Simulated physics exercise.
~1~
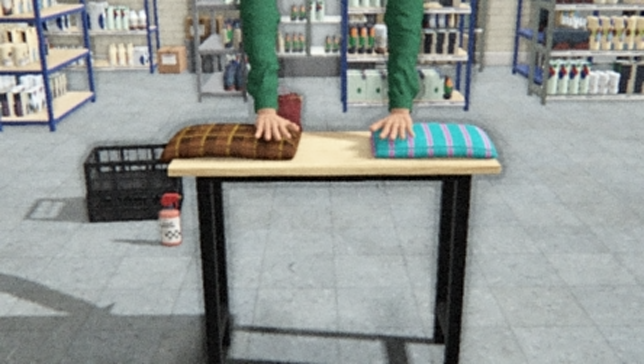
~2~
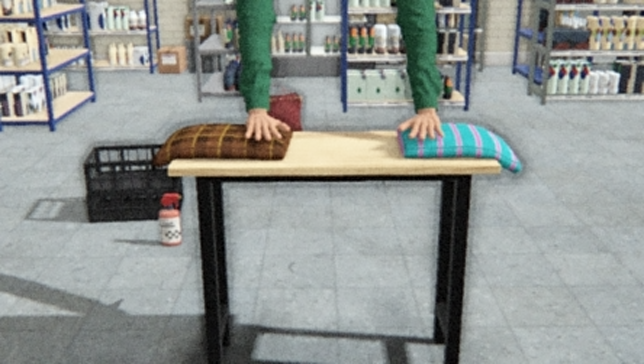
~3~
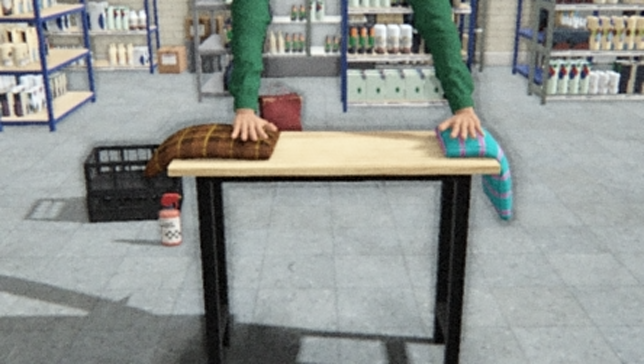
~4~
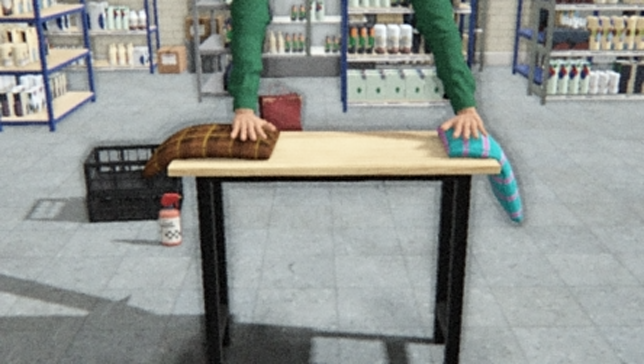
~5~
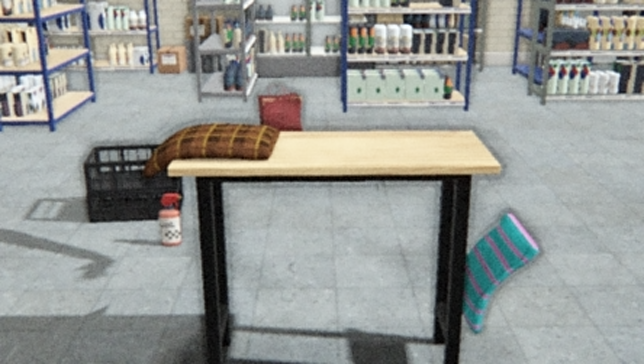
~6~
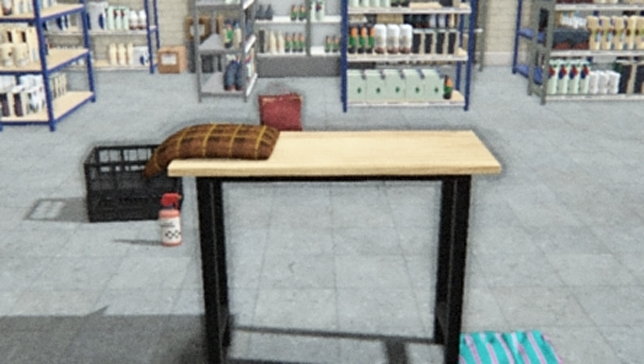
At first, two hands in green sleeves rest on a brown plaid folded blanket and a turquoise striped one, set on a narrow wooden table in a room lined with stocked shelves. The hands push the two apart, the brown one to the left and the turquoise one to the right, until each hangs over its end of the table. The turquoise blanket droops well down past the edge as the hands begin to lift. Once they are gone, it slips off and drops beside the table leg. It ends on the tiled floor, while the brown one stays on the tabletop.
